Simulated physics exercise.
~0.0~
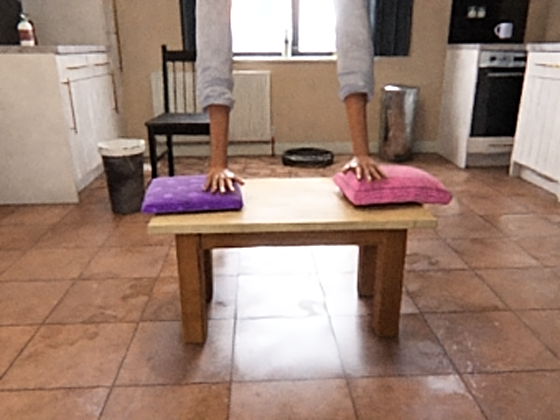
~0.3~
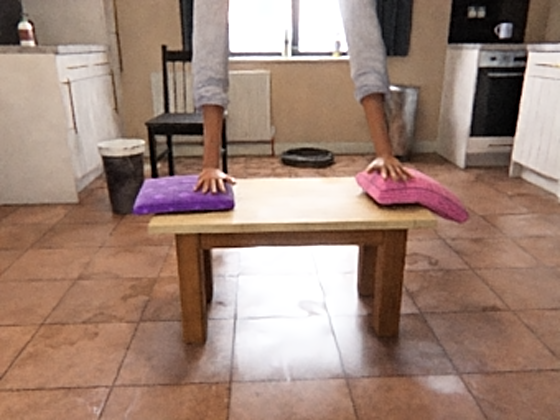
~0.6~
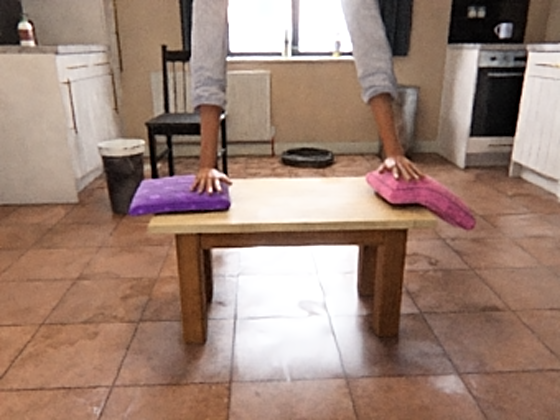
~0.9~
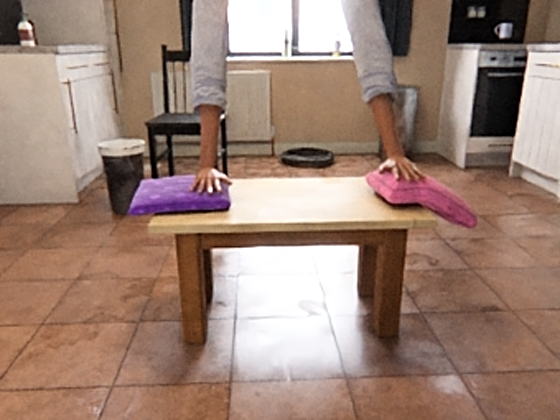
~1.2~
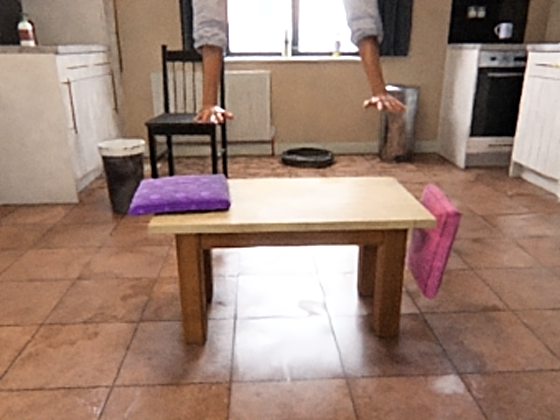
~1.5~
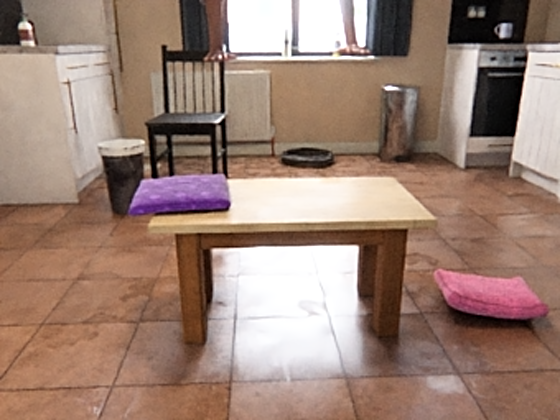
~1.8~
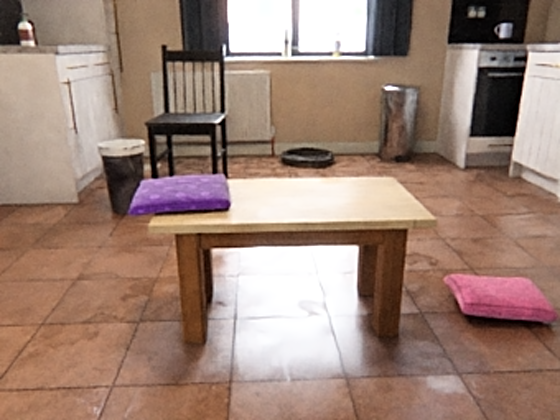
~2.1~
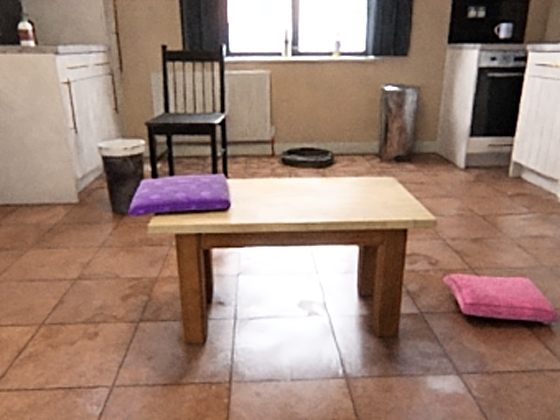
At first, two hands rest on a purple cushion and a pink cushion on a low wooden table in a tiled kitchen. The hands push the two apart, the purple one sliding left and the pink one sliding right until it hangs over the table's edge. After a brief pause, the hands lift and draw back, and the pink cushion tips off the right end. It drops to the floor and shifts slightly farther right before settling. The purple cushion stays on the left end of the table, while the pink one lies still on the tiles.
